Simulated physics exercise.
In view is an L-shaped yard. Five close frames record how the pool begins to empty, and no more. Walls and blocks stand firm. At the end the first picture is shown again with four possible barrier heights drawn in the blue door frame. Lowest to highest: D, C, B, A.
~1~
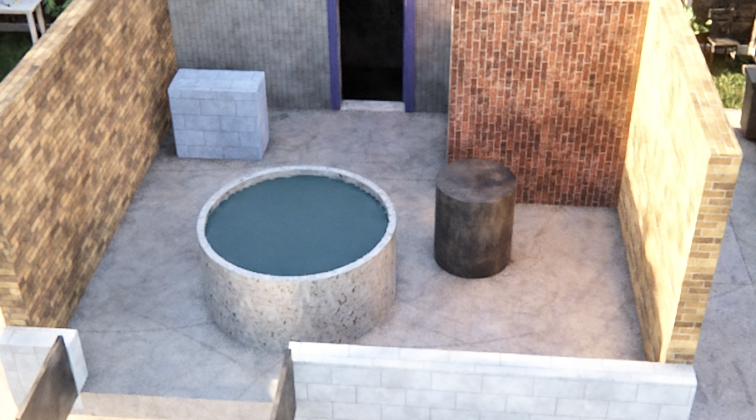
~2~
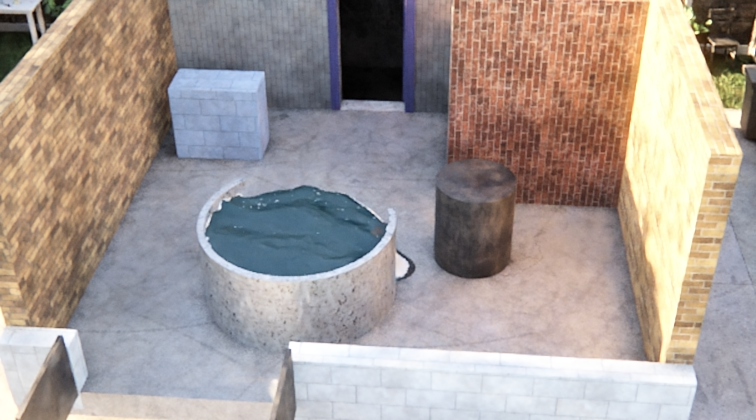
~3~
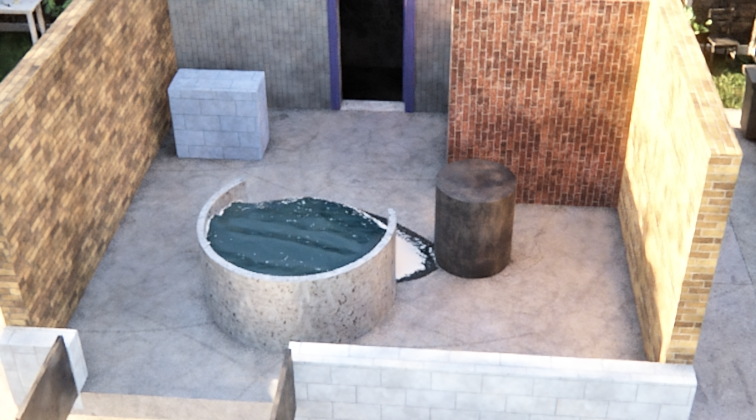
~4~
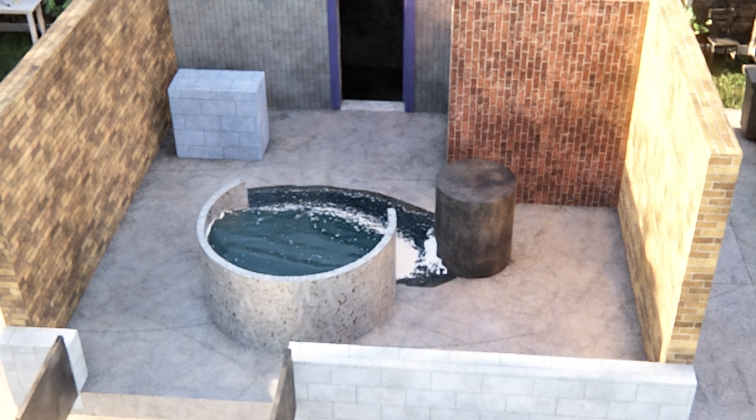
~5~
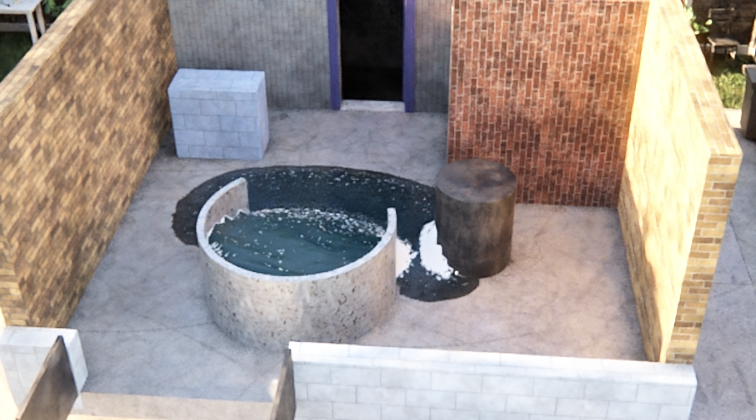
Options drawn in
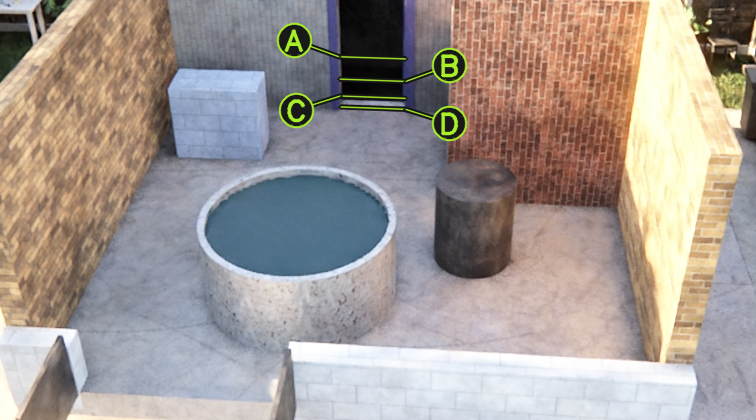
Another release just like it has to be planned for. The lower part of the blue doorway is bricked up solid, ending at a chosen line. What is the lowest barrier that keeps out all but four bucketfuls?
Mark B.
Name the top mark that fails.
C.
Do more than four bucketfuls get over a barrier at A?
No, not at all.
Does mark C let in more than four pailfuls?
Yes.
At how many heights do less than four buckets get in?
Two of the four.
In lime, A at (372, 57); B at (372, 80); C at (372, 97); D at (373, 108); from the bottom up D, C, B, A.
With A, nothing gets over.
With B, a splash gets over, under a bucket.
With C, about 13 bucketfuls get in.
With D, dozens of bucketfuls pour in.
